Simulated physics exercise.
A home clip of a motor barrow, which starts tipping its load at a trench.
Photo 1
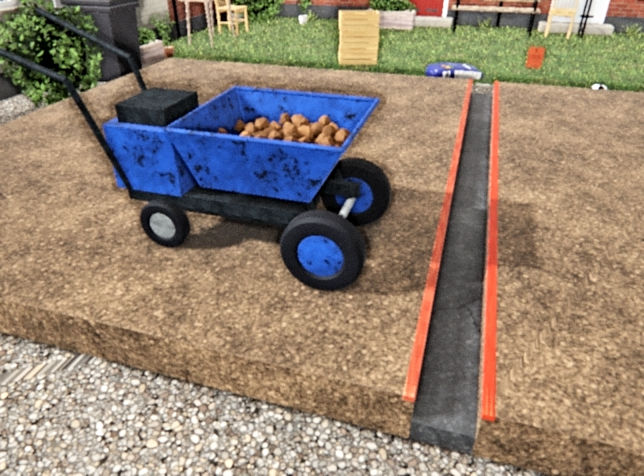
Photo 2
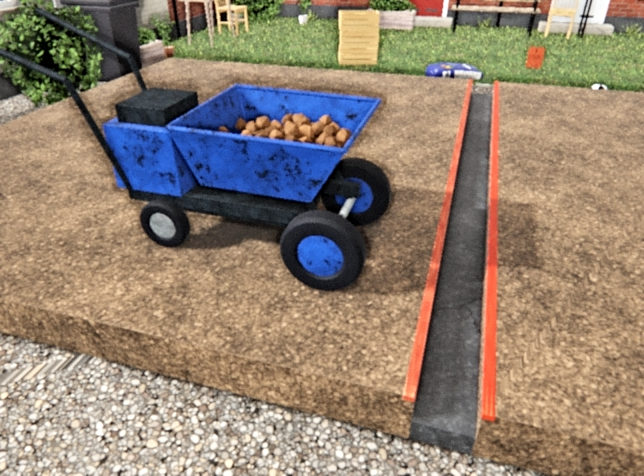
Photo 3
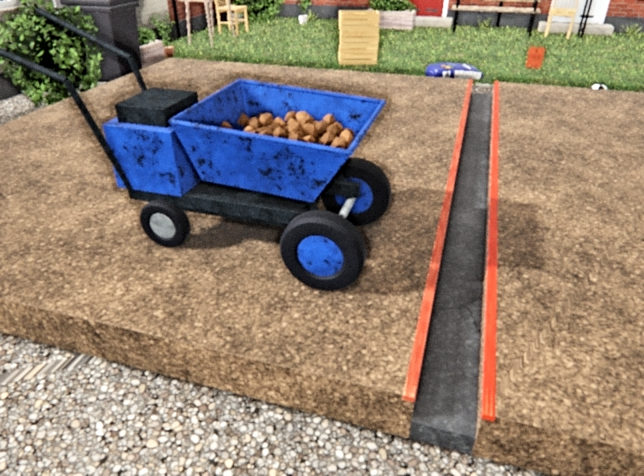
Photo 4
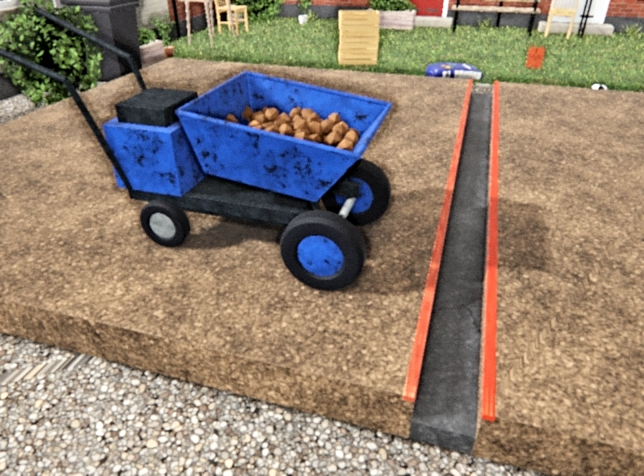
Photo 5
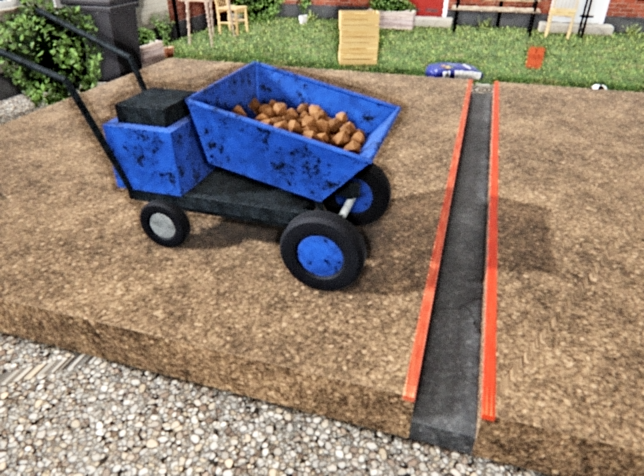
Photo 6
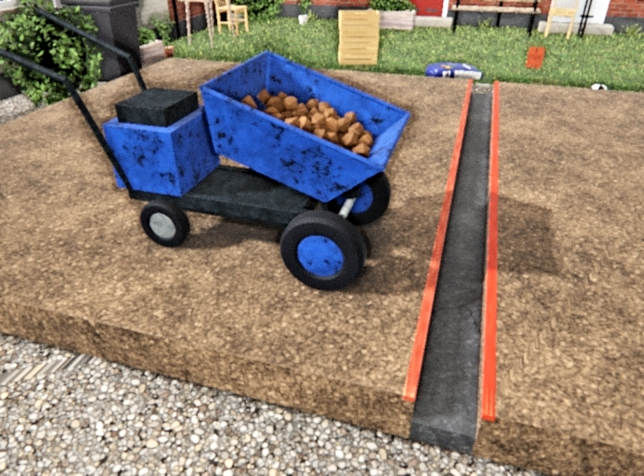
The blue skip of a motor barrow gradually tilts toward the right, carrying brown clods.
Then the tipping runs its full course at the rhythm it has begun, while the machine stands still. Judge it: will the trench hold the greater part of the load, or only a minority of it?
The trench does get most of the load.
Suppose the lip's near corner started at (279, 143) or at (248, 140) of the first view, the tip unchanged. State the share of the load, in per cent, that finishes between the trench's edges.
It works out to 60 per cent in the first case and 30 per cent in the second.
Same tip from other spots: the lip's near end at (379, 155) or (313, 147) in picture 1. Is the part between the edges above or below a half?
Result A - a minority; result B - a majority.
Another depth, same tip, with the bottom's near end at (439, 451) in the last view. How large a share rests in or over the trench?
The share would be around 70 per cent.
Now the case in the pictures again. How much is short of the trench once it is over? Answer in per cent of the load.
I'd estimate about 0 per cent of the load.
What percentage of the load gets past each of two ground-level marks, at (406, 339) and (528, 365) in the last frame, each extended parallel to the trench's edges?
About 100 and 20 %.
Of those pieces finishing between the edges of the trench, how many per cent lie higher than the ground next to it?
My best guess is some 15 per cent.
Soon, skip tipped steeply; all in the skip.
A while on, skip tipped right over; most in the skip; a small part in or heaped over the trench; a stray few beyond it; a stray few falling.
Towards the end, skip tipped right over; a small part in the skip; about two thirds in or heaped over the trench; about a quarter beyond it.
Finally, skip tipped right over; a stray few short of the trench; about two thirds in or heaped over the trench; about a third beyond it.
